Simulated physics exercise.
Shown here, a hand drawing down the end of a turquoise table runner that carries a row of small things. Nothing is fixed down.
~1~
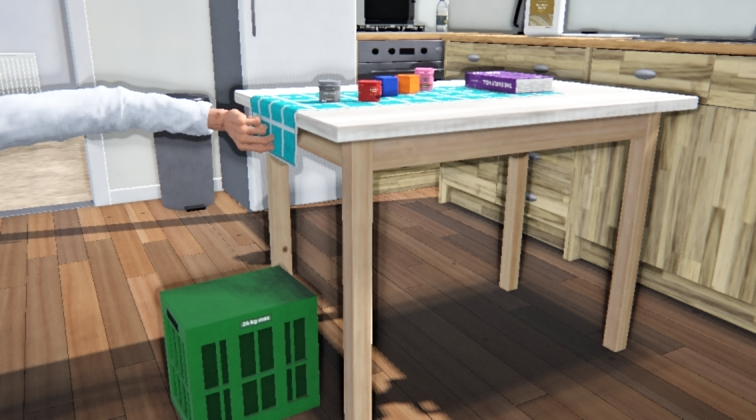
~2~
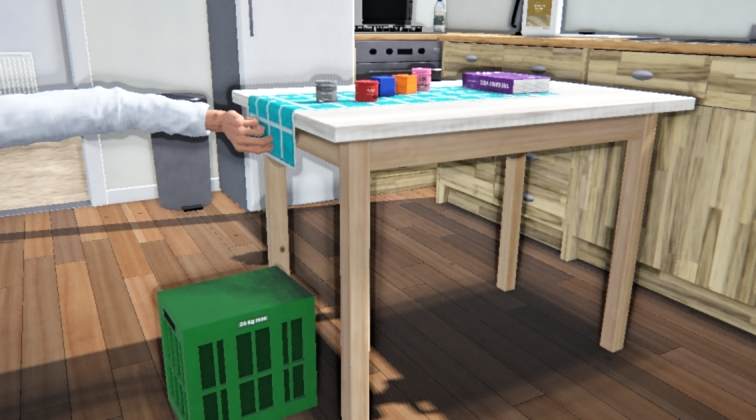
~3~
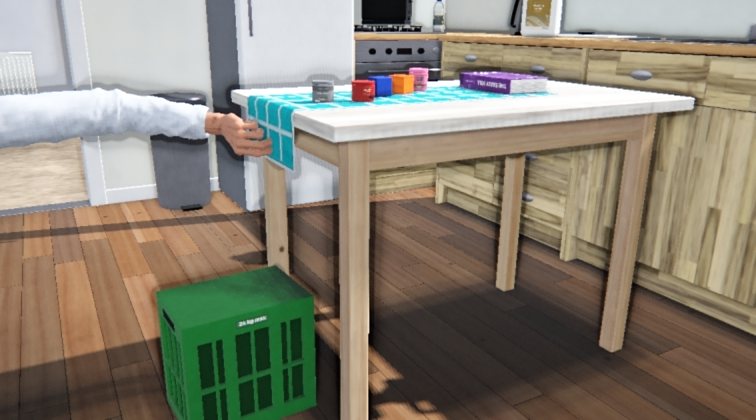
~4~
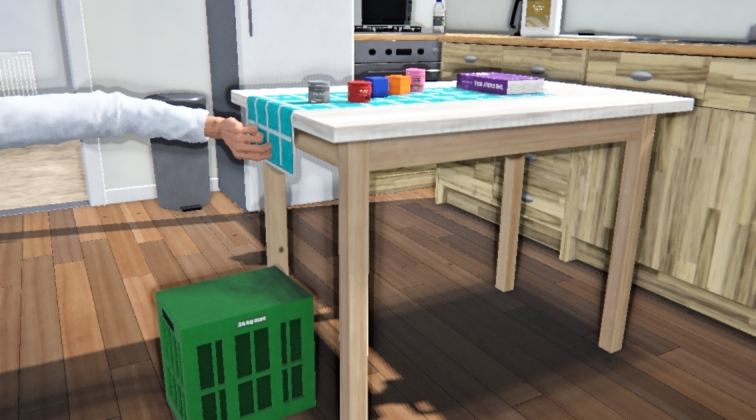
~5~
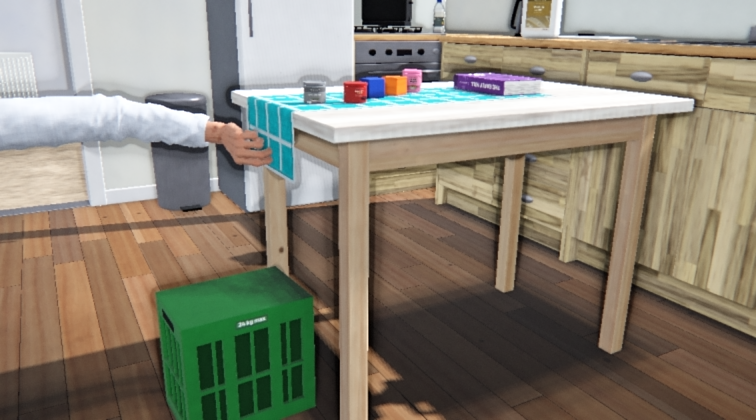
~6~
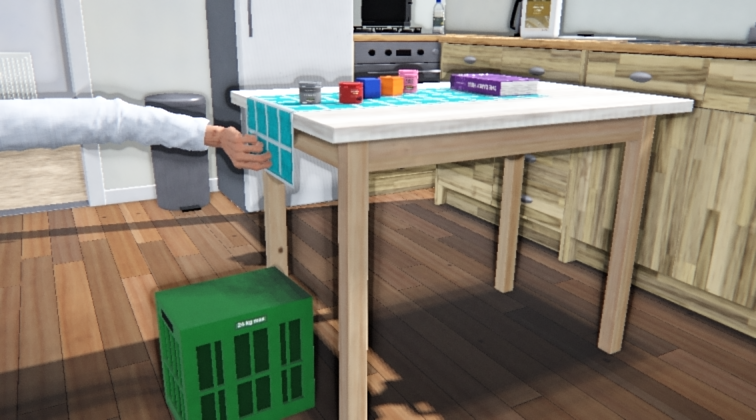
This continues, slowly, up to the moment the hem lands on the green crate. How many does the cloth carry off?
It carries off three.
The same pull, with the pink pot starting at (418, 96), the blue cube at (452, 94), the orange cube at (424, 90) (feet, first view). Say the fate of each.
The pink pot keeps its place on top, the blue cube survives, the orange cube survives.
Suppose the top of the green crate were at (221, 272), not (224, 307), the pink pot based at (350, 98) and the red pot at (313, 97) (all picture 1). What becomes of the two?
The pink pot comes down; the red pot tumbles off.
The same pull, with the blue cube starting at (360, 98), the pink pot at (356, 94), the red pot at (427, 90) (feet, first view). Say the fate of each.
The blue cube tumbles off, the pink pot drops off, the red pot keeps its place on top.
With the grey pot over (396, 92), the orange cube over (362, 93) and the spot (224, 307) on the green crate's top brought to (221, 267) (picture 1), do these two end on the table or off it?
The grey pot stays on; the orange cube holds on.
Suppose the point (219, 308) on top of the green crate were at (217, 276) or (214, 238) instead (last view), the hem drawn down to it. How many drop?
In that case 2 and 1.
Early on, hem near (270, 260); grey pot and red pot gone.
Midway, hem on the crate; grey pot, red pot and blue cube gone.
Finally, hem on the crate; grey pot, red pot and blue cube gone. The answer is three.
